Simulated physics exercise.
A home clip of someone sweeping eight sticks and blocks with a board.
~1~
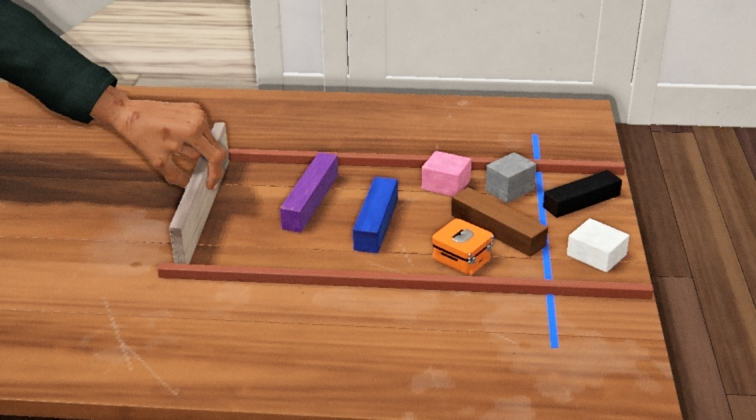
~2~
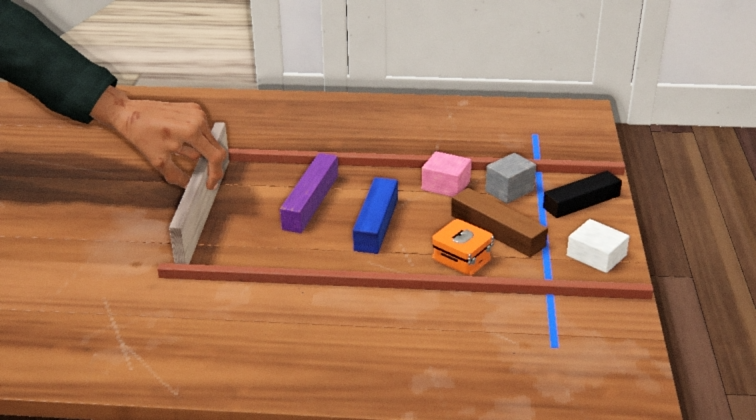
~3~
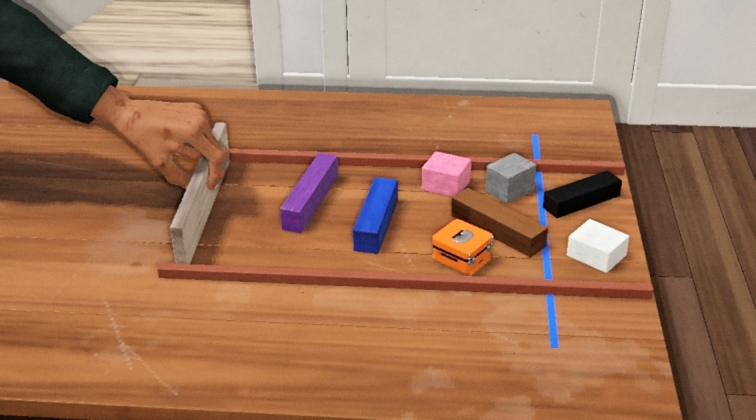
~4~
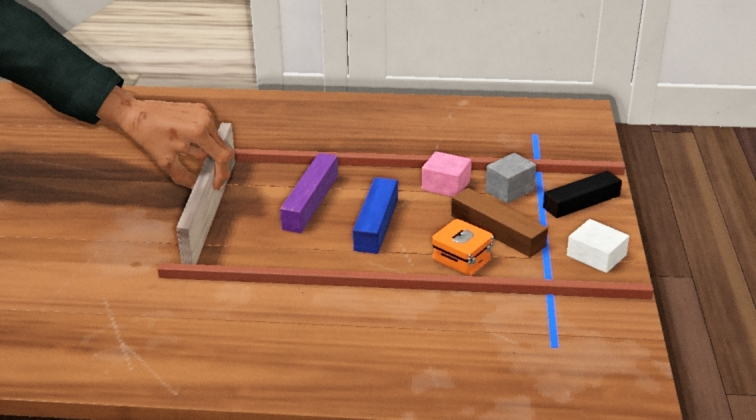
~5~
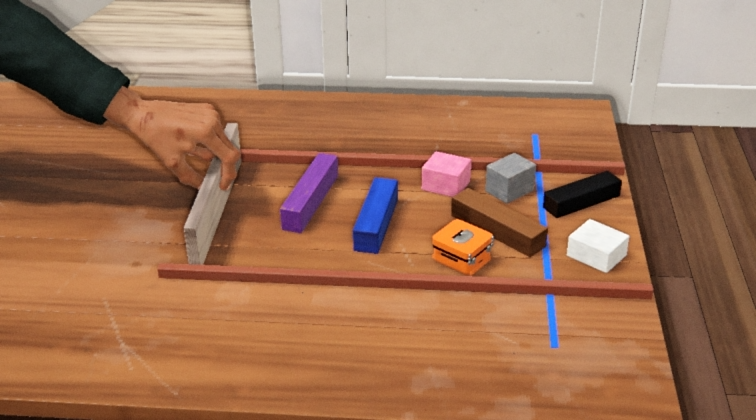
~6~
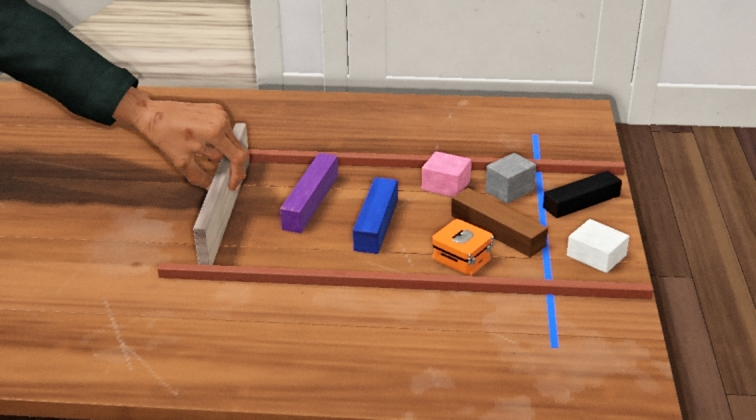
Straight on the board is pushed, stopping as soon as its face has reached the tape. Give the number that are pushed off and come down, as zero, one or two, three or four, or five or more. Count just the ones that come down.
In this one, one or two spill over.
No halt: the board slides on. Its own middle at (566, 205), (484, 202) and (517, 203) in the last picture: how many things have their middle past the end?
In order: 3, 0, 0.
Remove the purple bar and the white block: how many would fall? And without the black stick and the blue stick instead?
That gives 0 for the first pair taken away and 0 for the second.
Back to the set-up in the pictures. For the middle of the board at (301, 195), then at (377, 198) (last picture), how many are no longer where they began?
1, then 2.
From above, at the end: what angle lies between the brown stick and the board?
Roughly 0 degrees.
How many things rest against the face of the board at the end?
2 of them.
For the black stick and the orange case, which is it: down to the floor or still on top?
The black stick does not stay up; the orange case sits tight.
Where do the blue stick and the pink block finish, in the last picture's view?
They come to rest around (578, 217) and (581, 178).
A little later, none off yet; white block at rest near (598, 246); black stick at rest near (583, 194); grey block at rest near (511, 178).
When it is over, the number that fall off is one or two; down, black stick.
